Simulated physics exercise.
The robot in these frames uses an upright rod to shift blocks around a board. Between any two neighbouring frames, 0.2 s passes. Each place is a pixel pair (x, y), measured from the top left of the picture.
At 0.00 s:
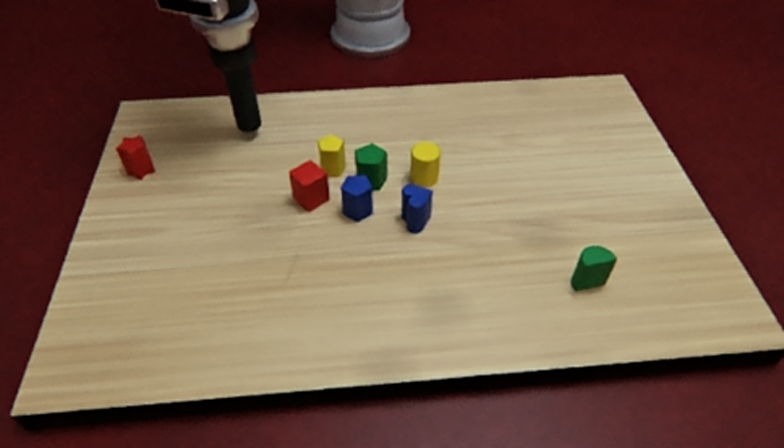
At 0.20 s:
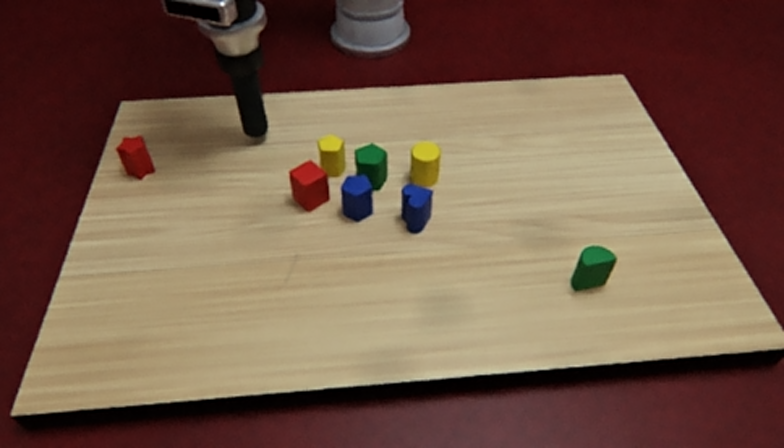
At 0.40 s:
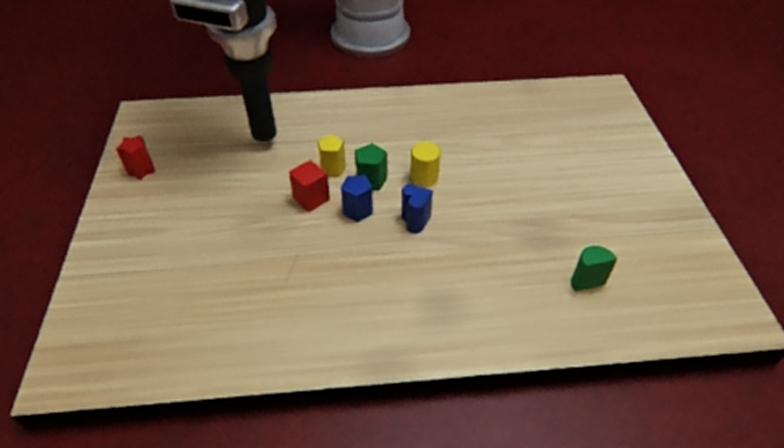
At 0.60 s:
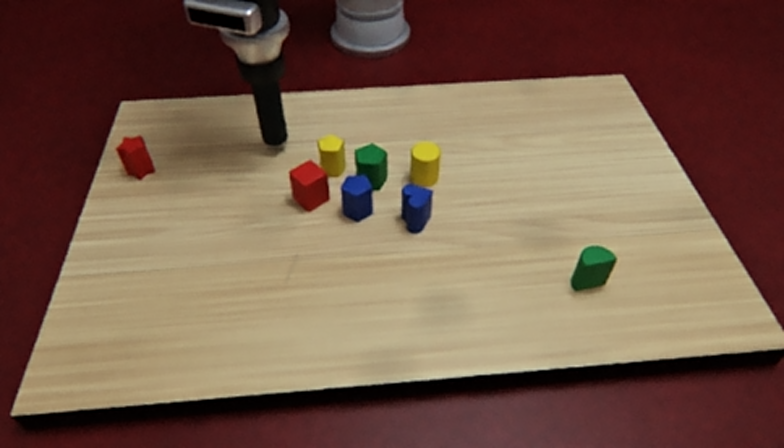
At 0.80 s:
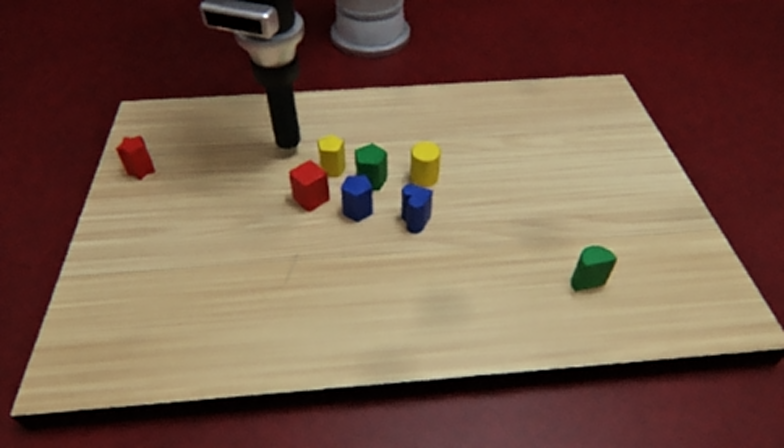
Robot arm with an upright black rod moving slowly right across a wooden board toward clustered coloured blocks, which stay still.
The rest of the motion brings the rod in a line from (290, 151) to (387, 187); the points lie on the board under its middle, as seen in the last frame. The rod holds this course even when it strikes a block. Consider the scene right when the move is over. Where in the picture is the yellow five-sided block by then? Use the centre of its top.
For the centre of its top, I'd go with (410, 170).
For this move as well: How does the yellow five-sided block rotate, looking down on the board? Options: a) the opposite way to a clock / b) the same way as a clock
a.
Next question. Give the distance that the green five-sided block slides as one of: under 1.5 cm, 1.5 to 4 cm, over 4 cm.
It ends over 4 cm away.
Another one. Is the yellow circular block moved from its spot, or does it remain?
The yellow circular block will not stay where it is.
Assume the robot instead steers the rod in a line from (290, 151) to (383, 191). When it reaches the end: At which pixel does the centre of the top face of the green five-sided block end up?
It should be at about (437, 171).
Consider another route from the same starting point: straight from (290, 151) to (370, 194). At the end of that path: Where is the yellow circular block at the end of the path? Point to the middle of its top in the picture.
The answer is (444, 148).
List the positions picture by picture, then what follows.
In the first frame, rod tip (250, 125); block tops, yellow five-sided block (330, 143); blue five-sided block (356, 184); green five-sided block (370, 153); yellow circular block (426, 150).
In the second frame, rod (256, 130); blocks unchanged.
In the third frame, rod (265, 135); blocks unchanged.
In the fourth frame, rod (275, 139); blocks unchanged.
In the fifth frame, rod (288, 142); yellow five-sided block (330, 143); blue five-sided block (356, 184); green five-sided block (370, 153); yellow circular block (426, 150).
On the path given first. One third of the way, rod (321, 153); yellow five-sided block (340, 146).
Two thirds of the way, rod (353, 165); yellow five-sided block (374, 157), turned 20° anticlockwise; green five-sided block (401, 160).
At the end, rod (387, 178); yellow five-sided block (410, 170), turned 20° anticlockwise; blue five-sided block in place; green five-sided block (438, 173), turned 15° clockwise; yellow circular block (438, 150).
